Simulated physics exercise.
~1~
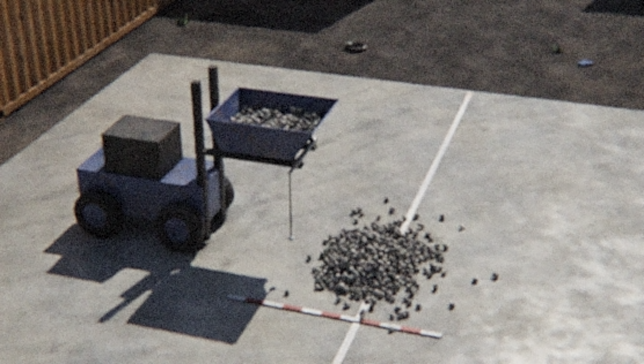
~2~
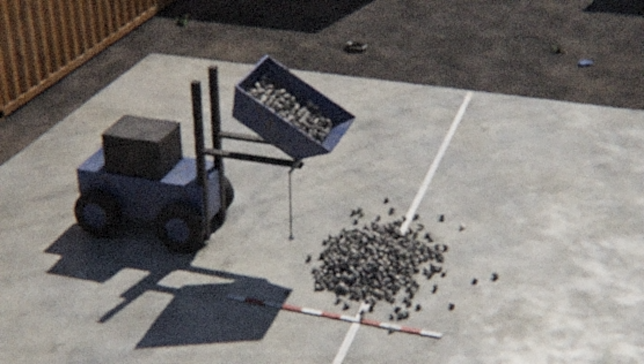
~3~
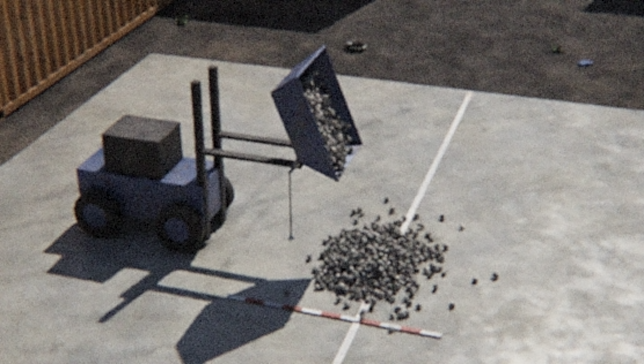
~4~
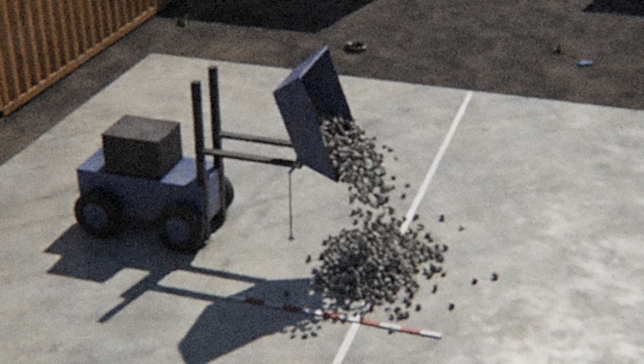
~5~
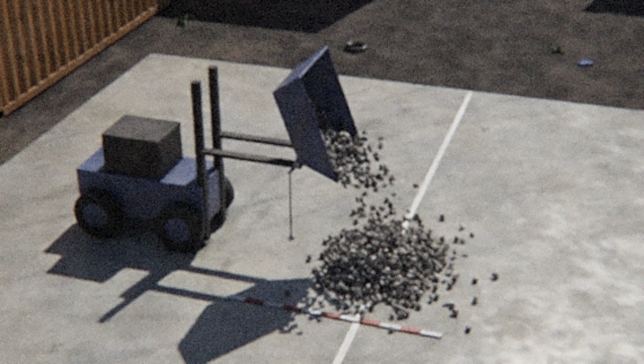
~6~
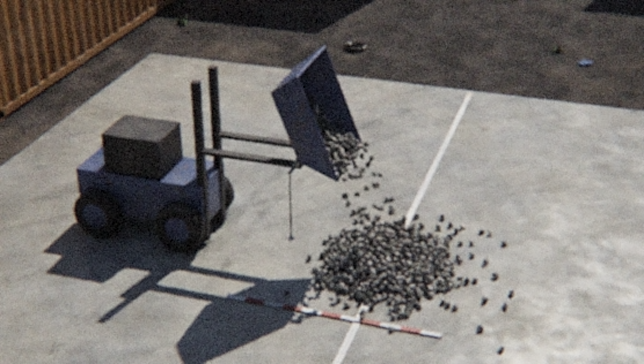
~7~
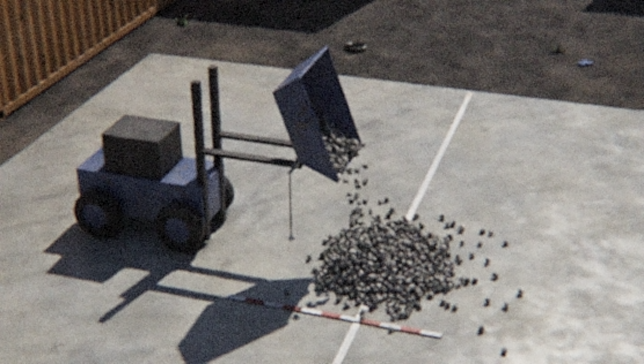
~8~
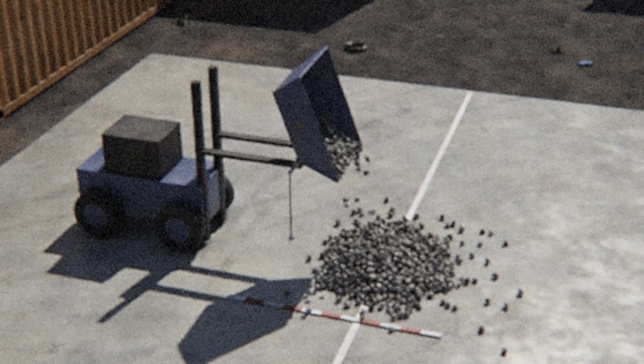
On a concrete yard, a forklift tips its skip, spilling stones that enlarge the pile.
